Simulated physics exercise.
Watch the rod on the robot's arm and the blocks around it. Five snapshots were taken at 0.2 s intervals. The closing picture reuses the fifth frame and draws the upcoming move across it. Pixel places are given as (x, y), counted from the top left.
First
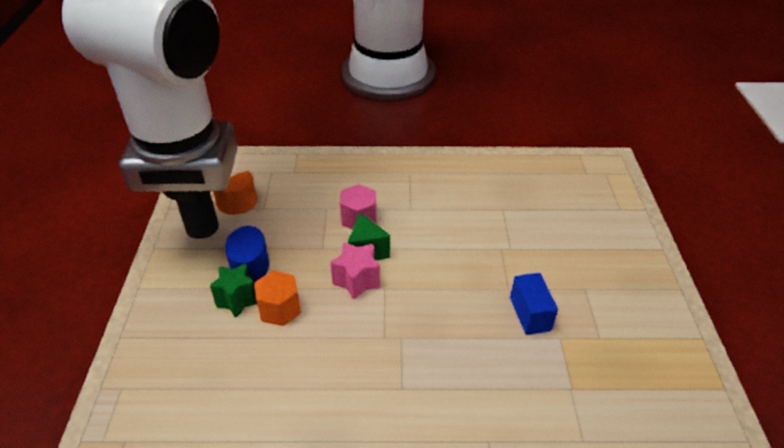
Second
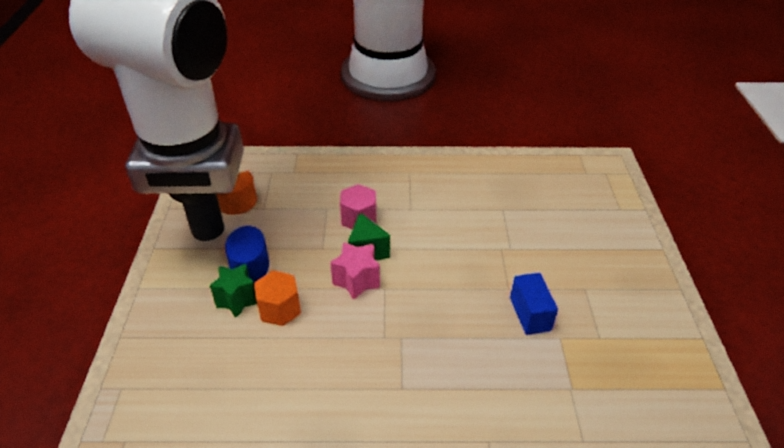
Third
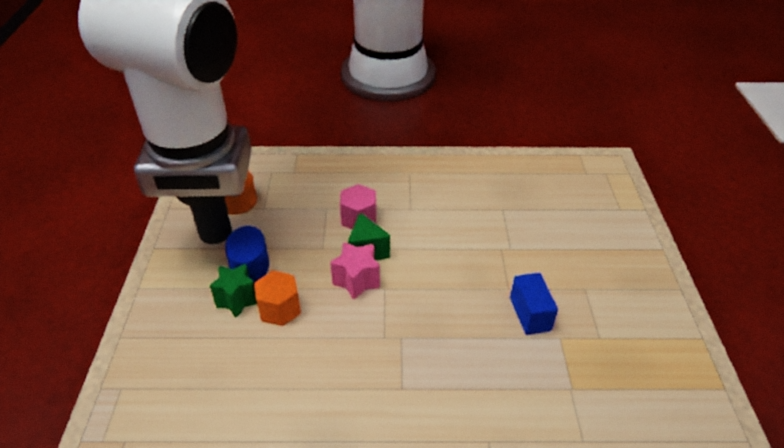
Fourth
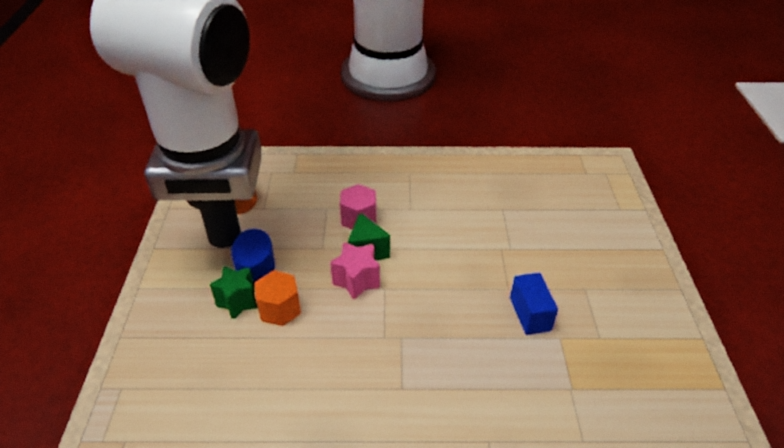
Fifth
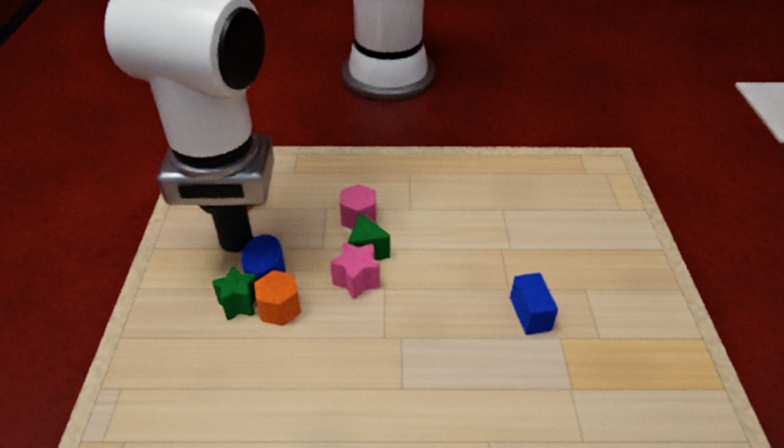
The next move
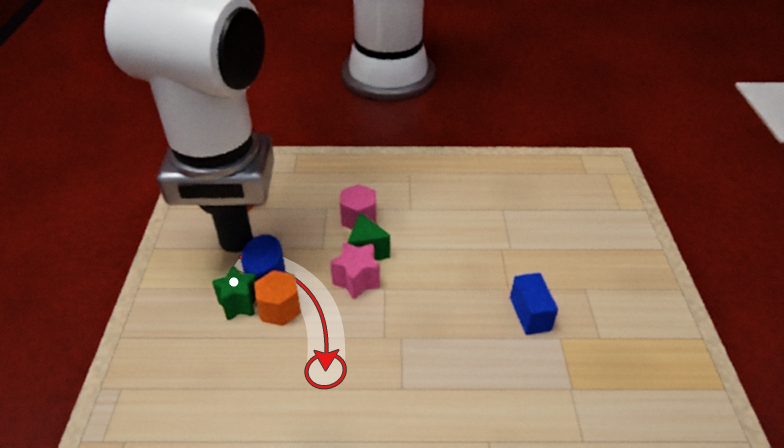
On a wooden board, a robot arm's rod moves right and nudges a blue block slightly rightward.
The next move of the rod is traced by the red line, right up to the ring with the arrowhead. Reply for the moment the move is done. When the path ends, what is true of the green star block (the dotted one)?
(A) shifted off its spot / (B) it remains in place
The correct letter is B.
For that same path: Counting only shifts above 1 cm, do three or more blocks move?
No, that is not how it ends up.
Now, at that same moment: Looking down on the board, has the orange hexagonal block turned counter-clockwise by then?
No.
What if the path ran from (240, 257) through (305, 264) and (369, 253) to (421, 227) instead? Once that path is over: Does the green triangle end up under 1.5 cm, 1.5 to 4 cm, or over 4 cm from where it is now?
The green triangle ends up quite far away, over 4 cm.
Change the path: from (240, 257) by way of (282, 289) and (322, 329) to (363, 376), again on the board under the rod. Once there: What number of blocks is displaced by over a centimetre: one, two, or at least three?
Two blocks move.
The line goes from (240, 257) via (290, 276) and (322, 315), ending at (326, 370); the dot is on the green star block.
What follows on the original path. One third of the way, rod at (288, 261); blue oval block at (303, 279), turned 40° clockwise; orange hexagonal block at (285, 316), turned 40° clockwise.
Two thirds of the way, rod at (320, 300); blue oval block at (328, 325), turned 70° clockwise; orange hexagonal block at (278, 343), turned 105° clockwise.
At the end, rod at (324, 355); green star block unmoved; blue oval block at (344, 382), turned 45° clockwise; orange hexagonal block at (277, 344), turned 110° clockwise.
